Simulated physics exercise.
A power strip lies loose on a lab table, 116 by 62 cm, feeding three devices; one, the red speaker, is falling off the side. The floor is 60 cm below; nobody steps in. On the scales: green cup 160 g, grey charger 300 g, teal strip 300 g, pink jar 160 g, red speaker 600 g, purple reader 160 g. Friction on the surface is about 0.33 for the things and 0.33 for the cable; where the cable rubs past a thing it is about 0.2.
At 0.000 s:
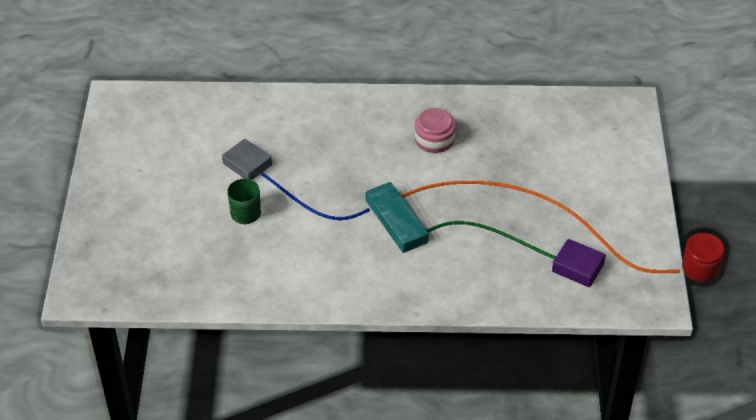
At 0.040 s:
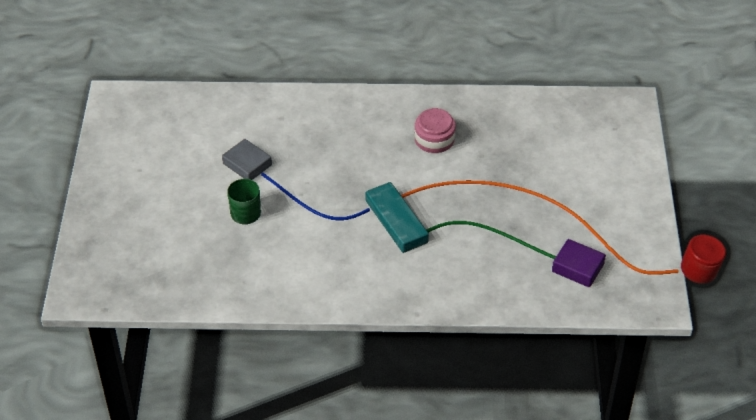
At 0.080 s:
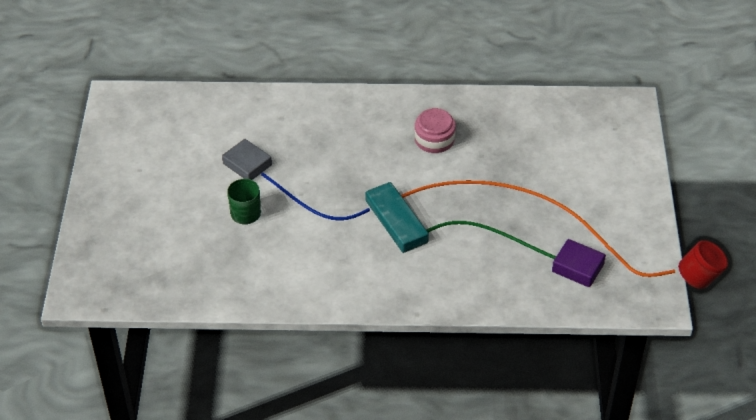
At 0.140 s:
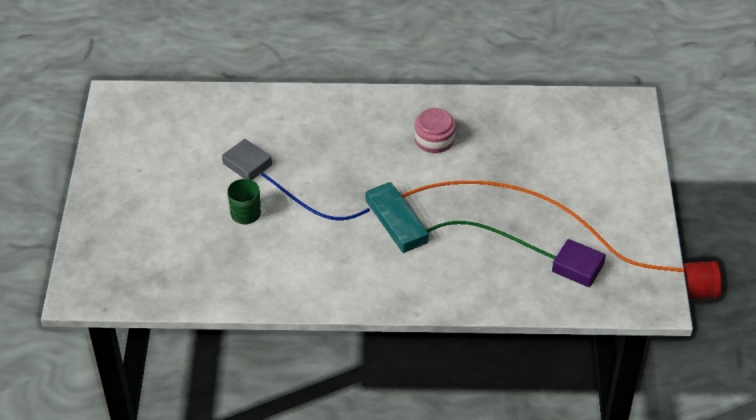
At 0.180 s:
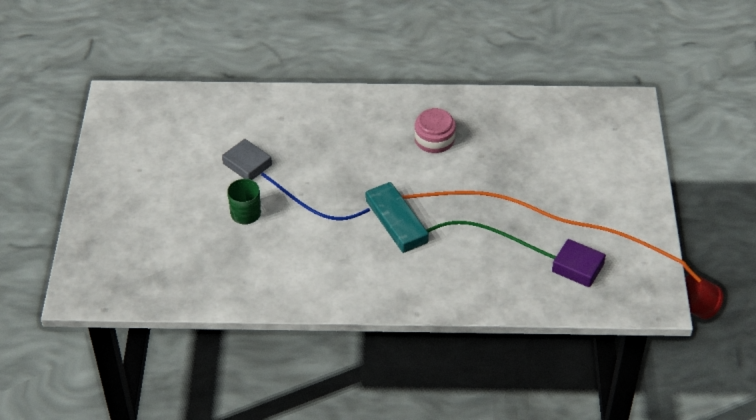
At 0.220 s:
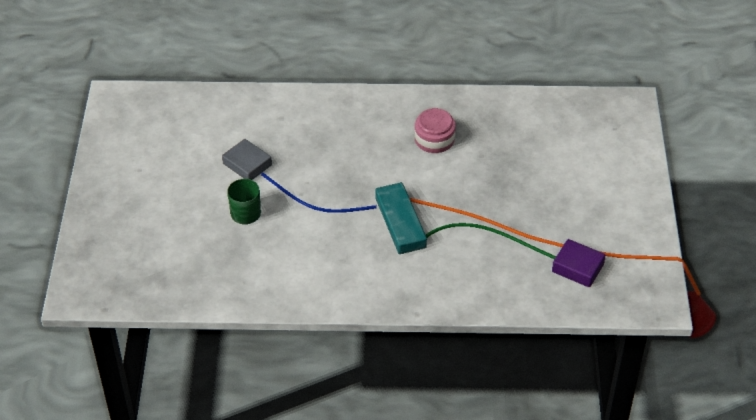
The red speaker tips over the table's right edge and drops, tugging the teal strip slightly right.
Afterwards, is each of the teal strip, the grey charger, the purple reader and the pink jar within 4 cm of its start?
Result: Teal strip moves, grey charger leaves its place, purple reader moves, pink jar keeps its place.
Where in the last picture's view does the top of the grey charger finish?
Around (496, 200).
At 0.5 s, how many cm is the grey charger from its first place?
About 30 cm.
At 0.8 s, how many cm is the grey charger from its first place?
About 44 cm.
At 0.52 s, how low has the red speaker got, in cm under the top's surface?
Some 35 cm.
By 0.5 s, the strip's end of the orange cable at (517, 233); grey charger 29 cm off its start, teal strip 17 cm off its start, red speaker over the edge.
By 0.8 s, the strip's end of the orange cable at (634, 213); grey charger 45 cm off its start, teal strip 40 cm off its start, purple reader 6 cm off its start.
By 1.1 s, the strip's end of the orange cable at (637, 204); grey charger 49 cm off its start at (496, 200), teal strip 42 cm off its start at (624, 213), purple reader 10 cm off its start at (623, 287).
By 1.4 s, the strip's end of the orange cable at (637, 204); grey charger 49 cm off its start, teal strip 42 cm off its start, purple reader 10 cm off its start.
By 2.6 s, the strip's end of the orange cable at (637, 204); grey charger 49 cm off its start at (496, 200), teal strip 42 cm off its start at (624, 213), purple reader 10 cm off its start at (623, 287), pink jar 0 cm off its start at (436, 120).
